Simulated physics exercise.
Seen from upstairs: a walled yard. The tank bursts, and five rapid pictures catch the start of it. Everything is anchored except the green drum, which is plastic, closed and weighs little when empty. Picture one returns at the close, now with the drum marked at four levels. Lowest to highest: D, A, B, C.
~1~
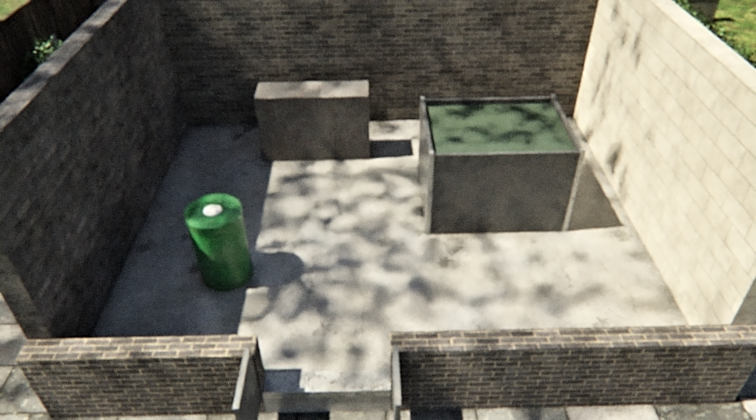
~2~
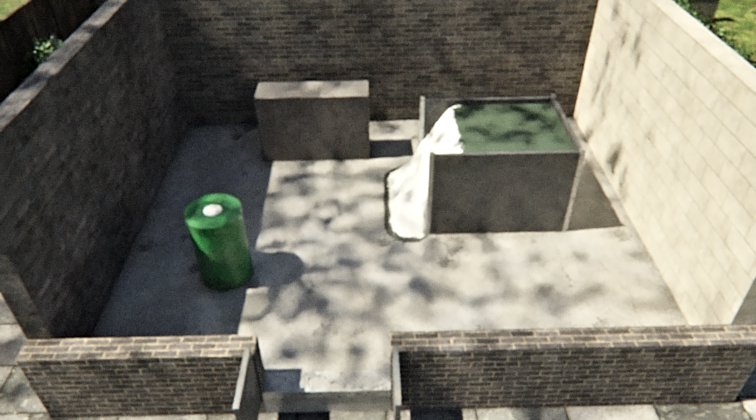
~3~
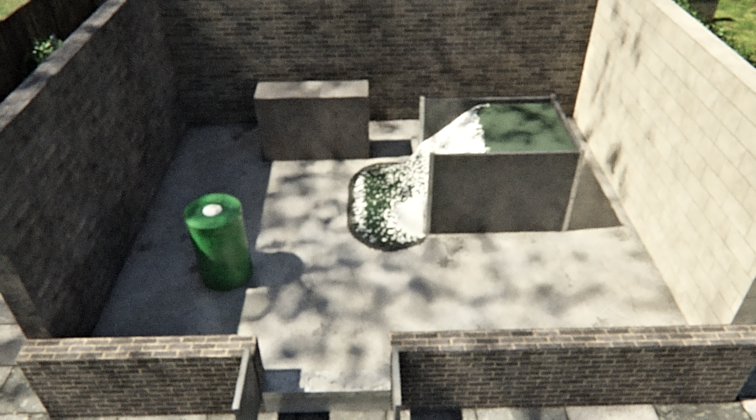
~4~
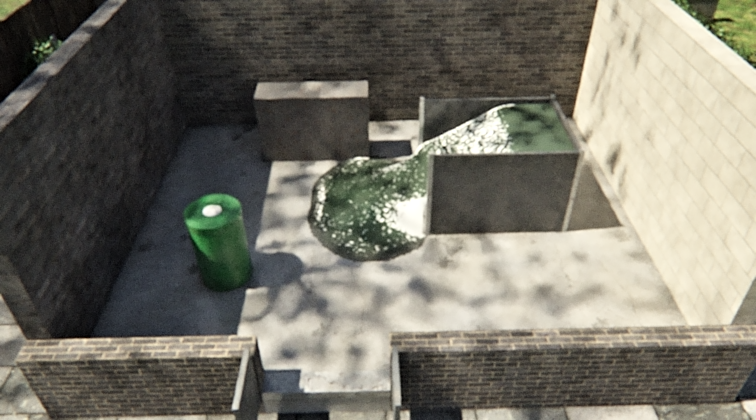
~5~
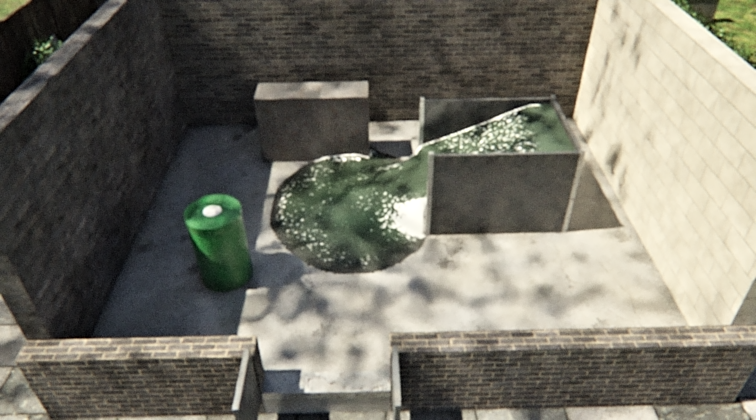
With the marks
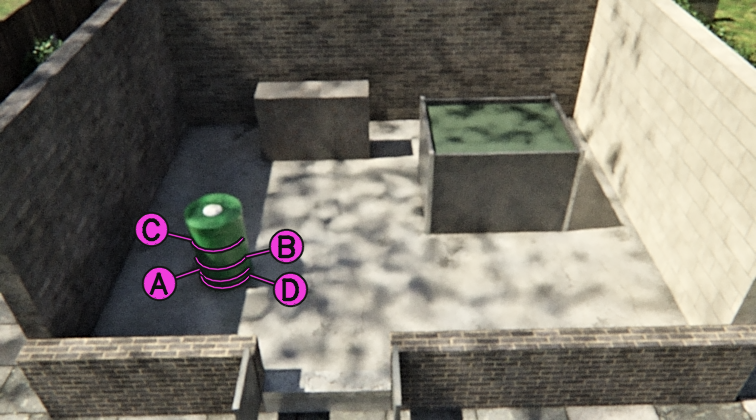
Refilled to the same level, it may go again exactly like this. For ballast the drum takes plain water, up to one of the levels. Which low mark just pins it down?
Mark C just does it.
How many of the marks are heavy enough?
One of the four.
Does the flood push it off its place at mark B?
Yes, it does.
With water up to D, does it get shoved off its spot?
Yes, it does.
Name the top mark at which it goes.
That is mark B.
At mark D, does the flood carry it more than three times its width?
Yes, clearly.
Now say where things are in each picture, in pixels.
In the first frame, lid of the green drum at (213, 210); tank full, its middle at (496, 129); open gate at (324, 337).
In the second frame, 3 % of the ground under water, its edge towards the drum at (399, 232).
In the third frame, 6 % of the ground under water, its edge towards the drum at (364, 238).
In the fourth frame, 10 % of the ground under water, its edge towards the drum at (327, 238).
In the fifth frame, lid of the green drum at (213, 211); 14 % of the ground under water, its edge towards the drum at (287, 236).
In magenta, A at (220, 281); B at (217, 269); C at (213, 251); D at (222, 288); from the bottom up D, A, B, C.
Choosing A, it is pushed about 3 times its own width away.
Choosing B, it is pushed about half its own width away.
Choosing C, it does not move.
Choosing D, it is pushed about 8 times its own width away.
